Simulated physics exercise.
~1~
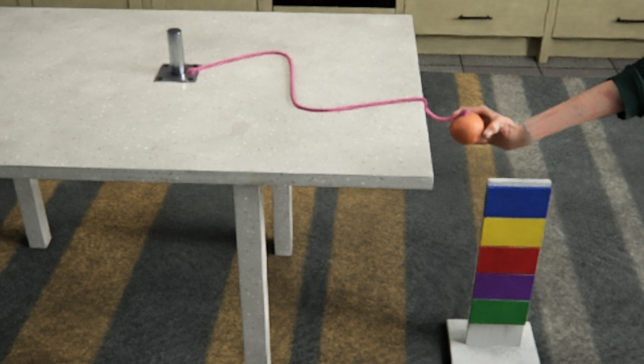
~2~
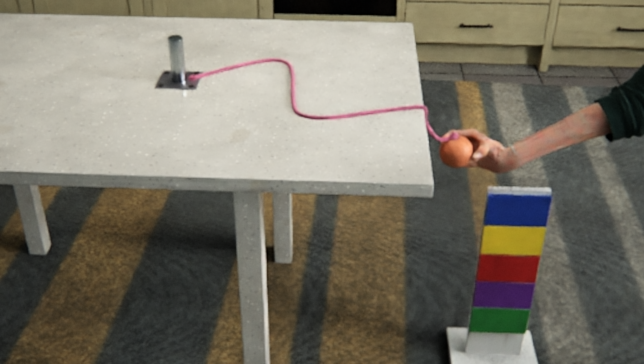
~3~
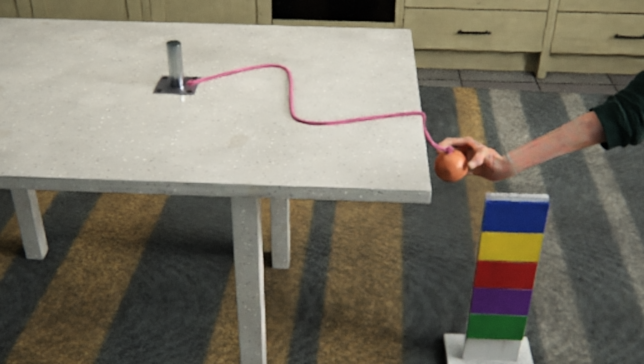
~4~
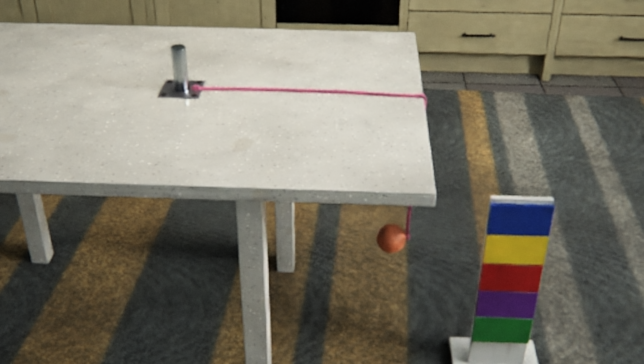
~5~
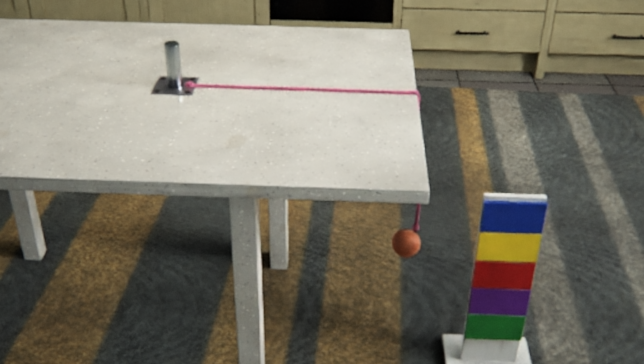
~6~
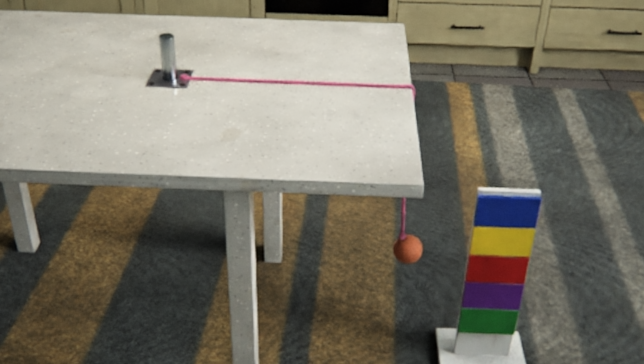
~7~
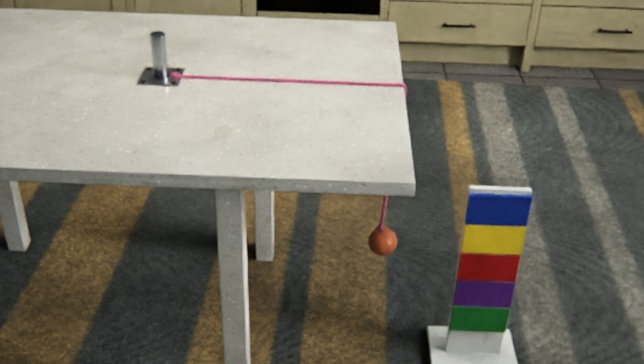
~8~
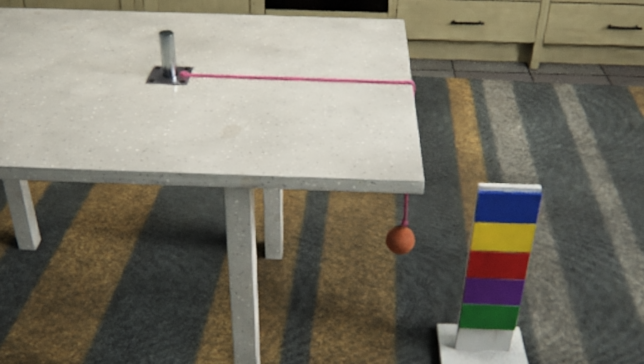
In a room with striped carpet, a hand holds an orange ball on a slack pink cord tied to a table's post, then lets go and withdraws. The ball drops, pulling the cord taut, and sways slightly below the table edge, hanging level with the nearby board's red band.
